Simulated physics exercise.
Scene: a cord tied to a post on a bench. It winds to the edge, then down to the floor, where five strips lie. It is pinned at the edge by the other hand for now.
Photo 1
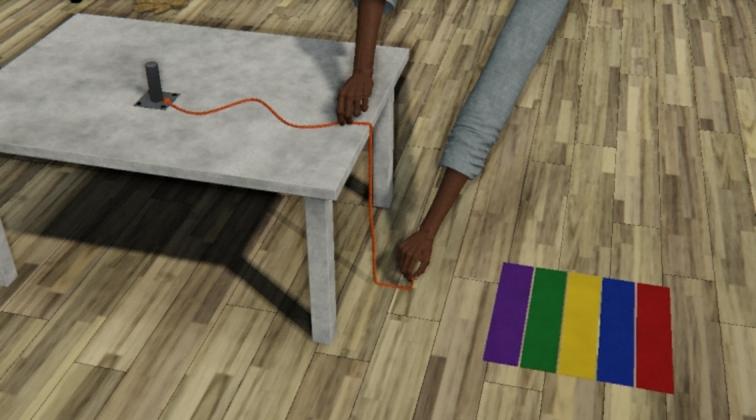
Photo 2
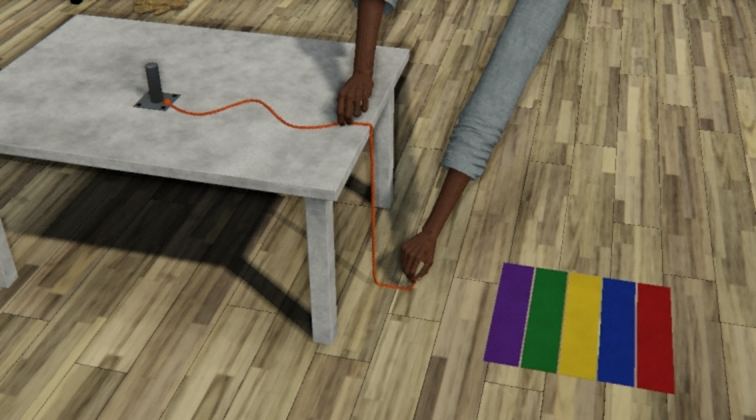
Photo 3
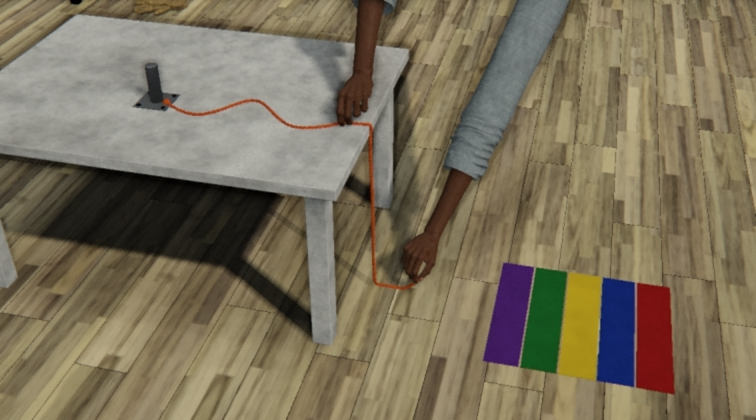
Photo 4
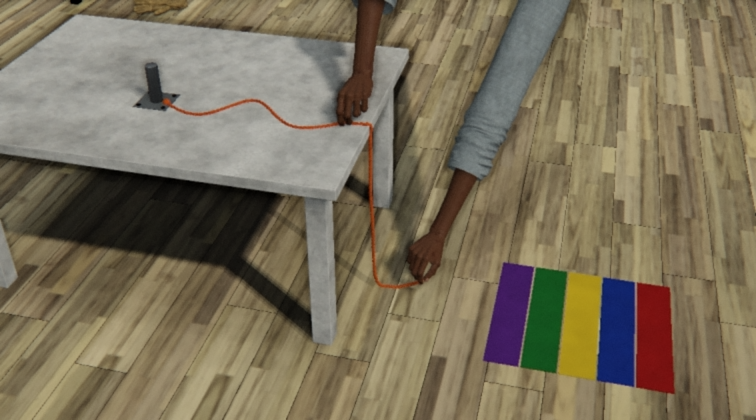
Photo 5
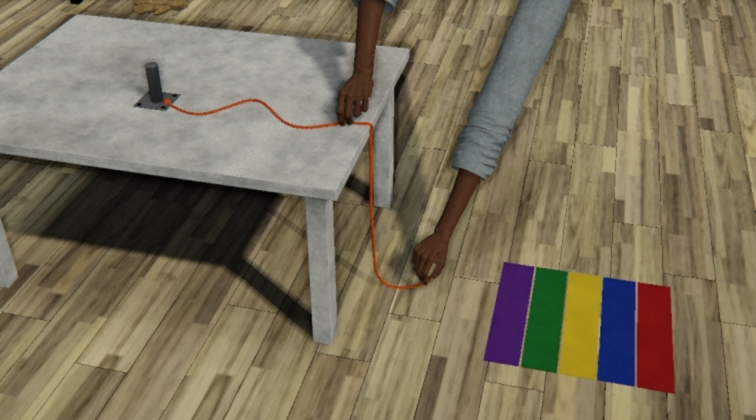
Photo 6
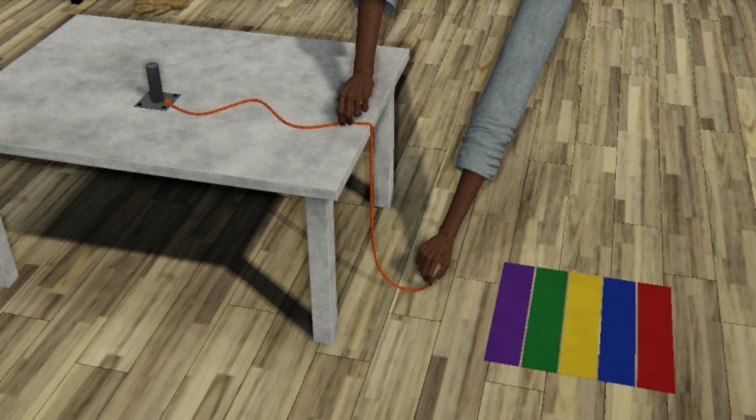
On a wood-plank floor beside a pale grey table, one hand presses an orange cord at the table's edge while another holds its lower end near the floor, left of five coloured strips. The lower hand shifts slightly right, and the cord's sharp bottom bend loosens into a curve.
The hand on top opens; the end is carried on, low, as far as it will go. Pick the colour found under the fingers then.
Yellow is under them.
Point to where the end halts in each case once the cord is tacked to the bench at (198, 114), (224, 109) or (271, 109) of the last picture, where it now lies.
It comes to rest around (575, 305), (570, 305) and (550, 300) respectively.
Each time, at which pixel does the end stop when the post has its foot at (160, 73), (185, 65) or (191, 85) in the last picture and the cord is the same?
You'd find it around (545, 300), then (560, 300), and finally (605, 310).
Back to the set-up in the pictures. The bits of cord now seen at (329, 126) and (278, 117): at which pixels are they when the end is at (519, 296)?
In order: (369, 129) and (311, 120).
Soon after, end near (519, 296); over purple.
Then, end near (559, 302); over green.
At full stretch, end near (584, 306); over yellow. It gets as far as the yellow strip.
